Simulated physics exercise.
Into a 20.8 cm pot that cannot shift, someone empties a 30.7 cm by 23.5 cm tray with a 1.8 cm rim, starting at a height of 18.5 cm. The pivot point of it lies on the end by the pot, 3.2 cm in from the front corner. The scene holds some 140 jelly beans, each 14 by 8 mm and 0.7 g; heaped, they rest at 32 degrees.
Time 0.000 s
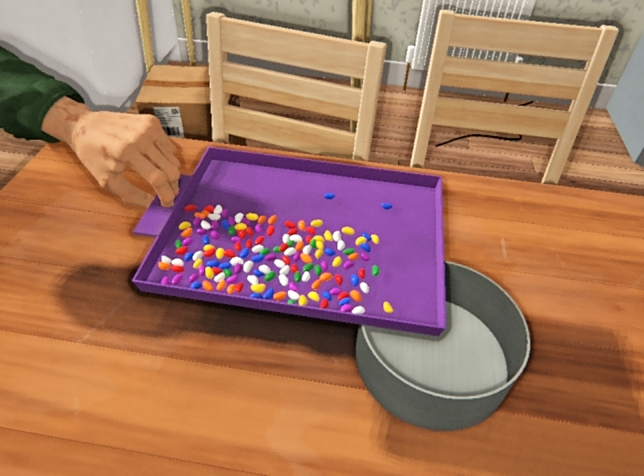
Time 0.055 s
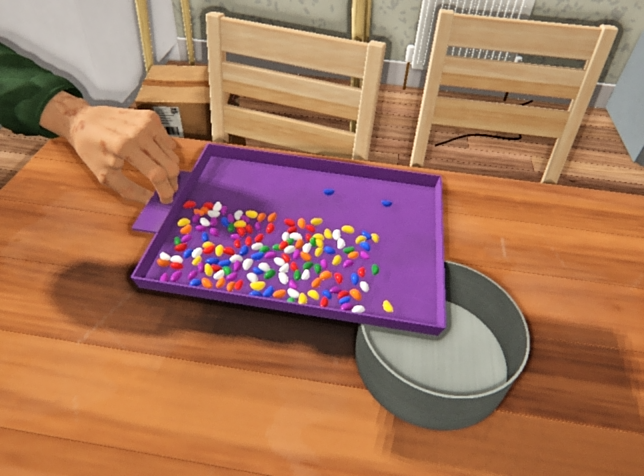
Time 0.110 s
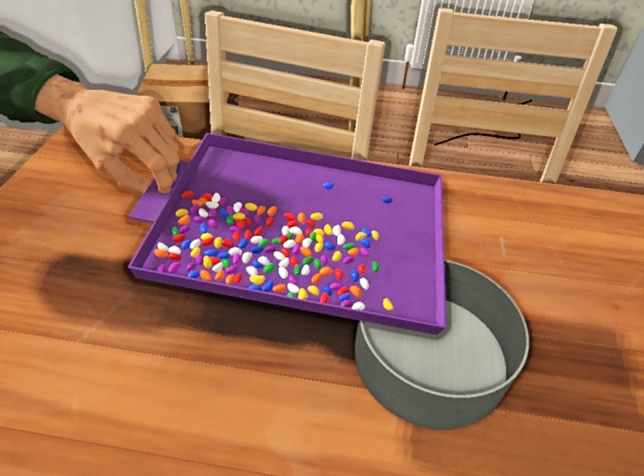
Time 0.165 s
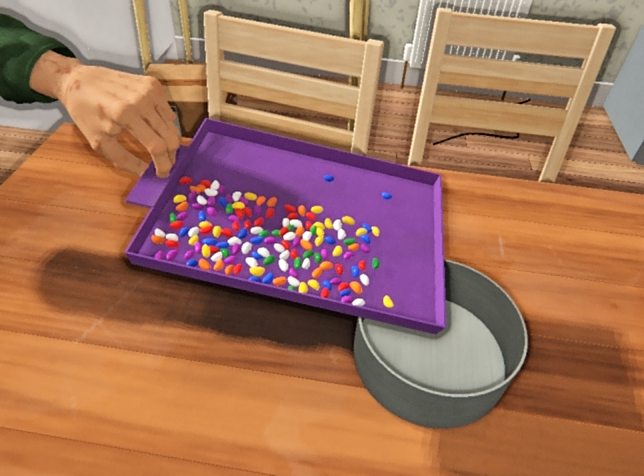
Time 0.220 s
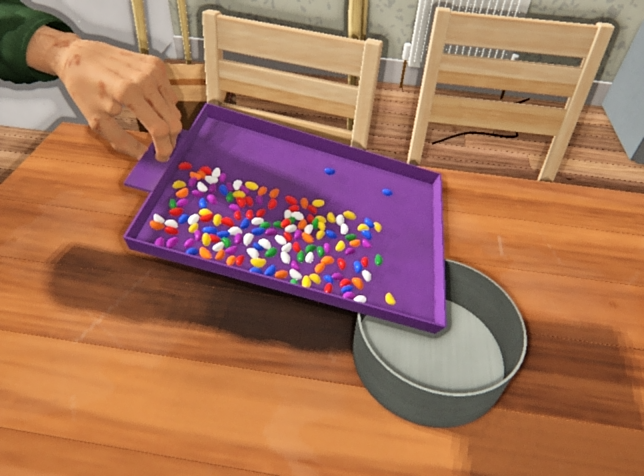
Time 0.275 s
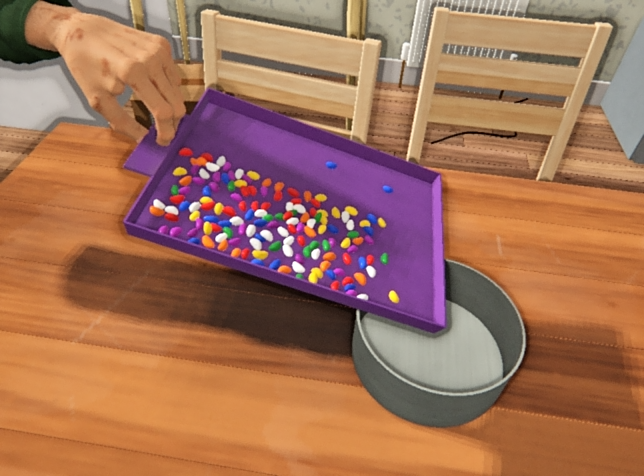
The footage shows a hand gripping the left end of a purple tray scattered with colourful jelly beans above a wooden table, steadily raising that end so the tray slopes down toward a round grey pot on the right.
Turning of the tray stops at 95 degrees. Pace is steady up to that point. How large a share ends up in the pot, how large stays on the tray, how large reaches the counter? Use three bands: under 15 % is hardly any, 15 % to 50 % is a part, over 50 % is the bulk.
Shares - pot: The bulk; tray: Hardly any; counter: Hardly any.
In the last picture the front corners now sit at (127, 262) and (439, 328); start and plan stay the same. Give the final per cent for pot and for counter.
Pot 10; counter 90.
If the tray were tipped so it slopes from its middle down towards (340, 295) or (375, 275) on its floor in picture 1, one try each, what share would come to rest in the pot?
Estimate: Some 10 % and some 30 % respectively.
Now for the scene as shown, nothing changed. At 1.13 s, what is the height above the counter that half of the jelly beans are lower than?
About 20 cm.
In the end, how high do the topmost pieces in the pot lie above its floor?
Around 1.5 cm above the floor.
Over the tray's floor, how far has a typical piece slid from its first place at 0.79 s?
About 17 cm.
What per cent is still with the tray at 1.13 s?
Of the load, some 55 percent.
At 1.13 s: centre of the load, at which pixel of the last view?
Roughly (450, 279).
Then, at 0.79 s, tilt 54 degrees; the tray holds 100 %, the pot 0 %.
After 1.13 s, tilt 79 degrees; the tray holds 55 %, the pot 40 %.
After 1.56 s, tilt 95 degrees; the tray holds 15 %, the pot 70 %.
At rest (3.0 s), pot 95 %, tray 0 %, counter 5 %.
